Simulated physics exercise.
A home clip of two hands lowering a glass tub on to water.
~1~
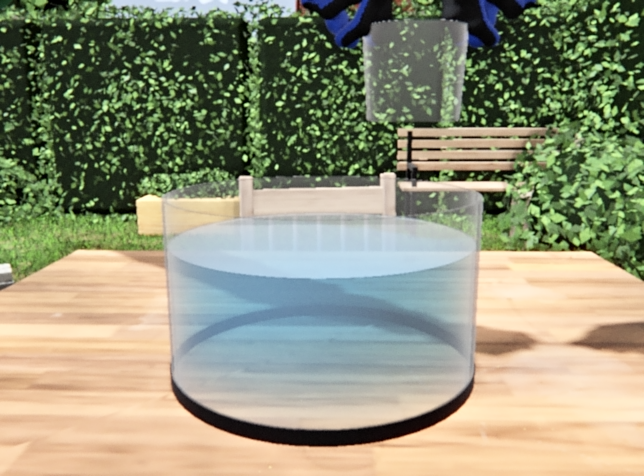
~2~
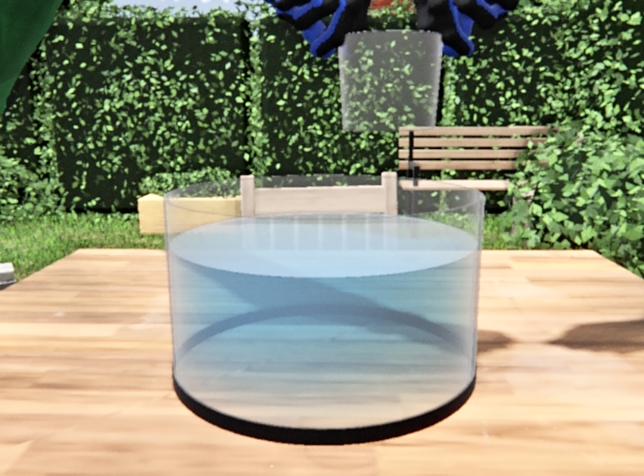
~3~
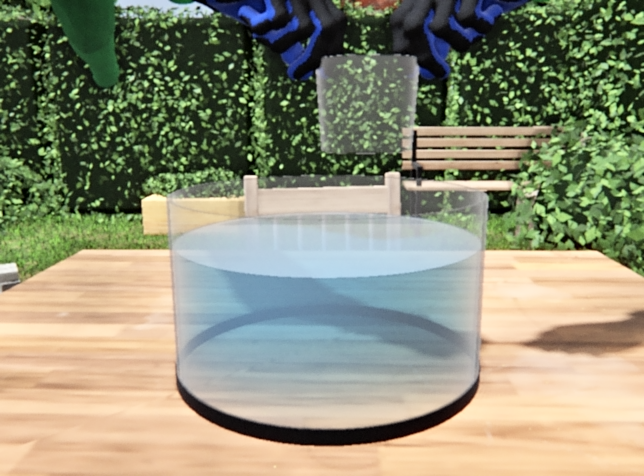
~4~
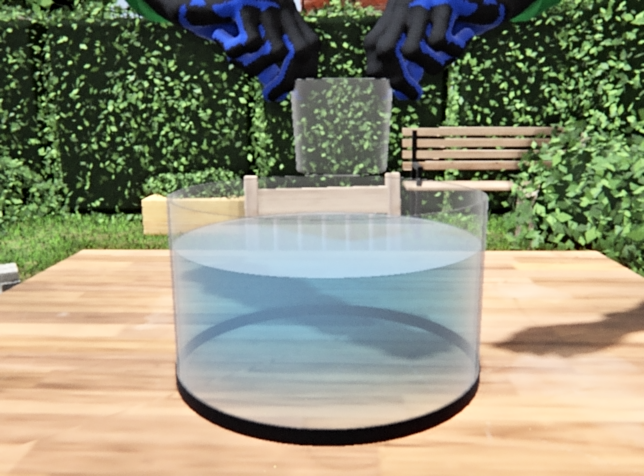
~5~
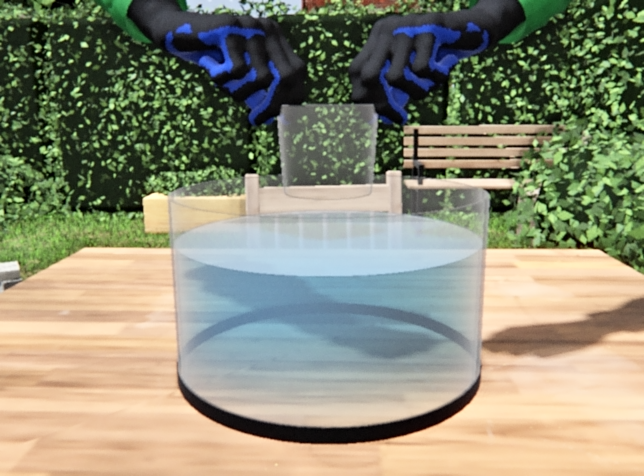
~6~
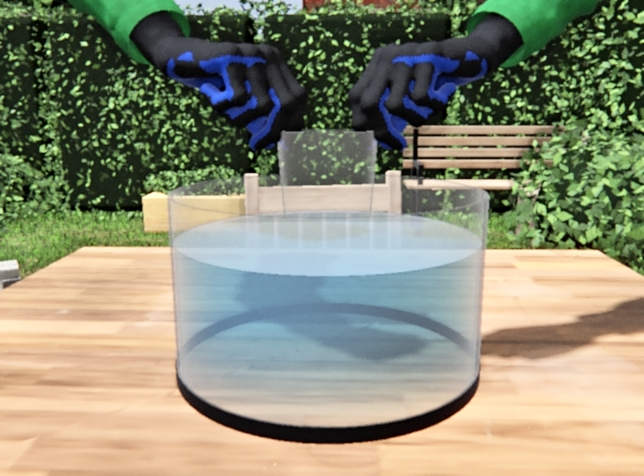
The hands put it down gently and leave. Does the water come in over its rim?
It stays afloat.
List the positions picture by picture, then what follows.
In the first picture, tub (414, 72) empty; above the big tub.
In the second picture, tub (389, 82) empty; coming down.
In the third picture, tub (367, 103) empty; lower.
In the fourth picture, tub (342, 124) empty; lower still.
In the fifth picture, tub (328, 148) empty; close to the surface.
In the sixth picture, tub (327, 172) empty; just over the surface.
A moment on, the tub dips into the water.
Further on, it bobs and steadies.
When it is over, the tub floats with about half of its side showing.
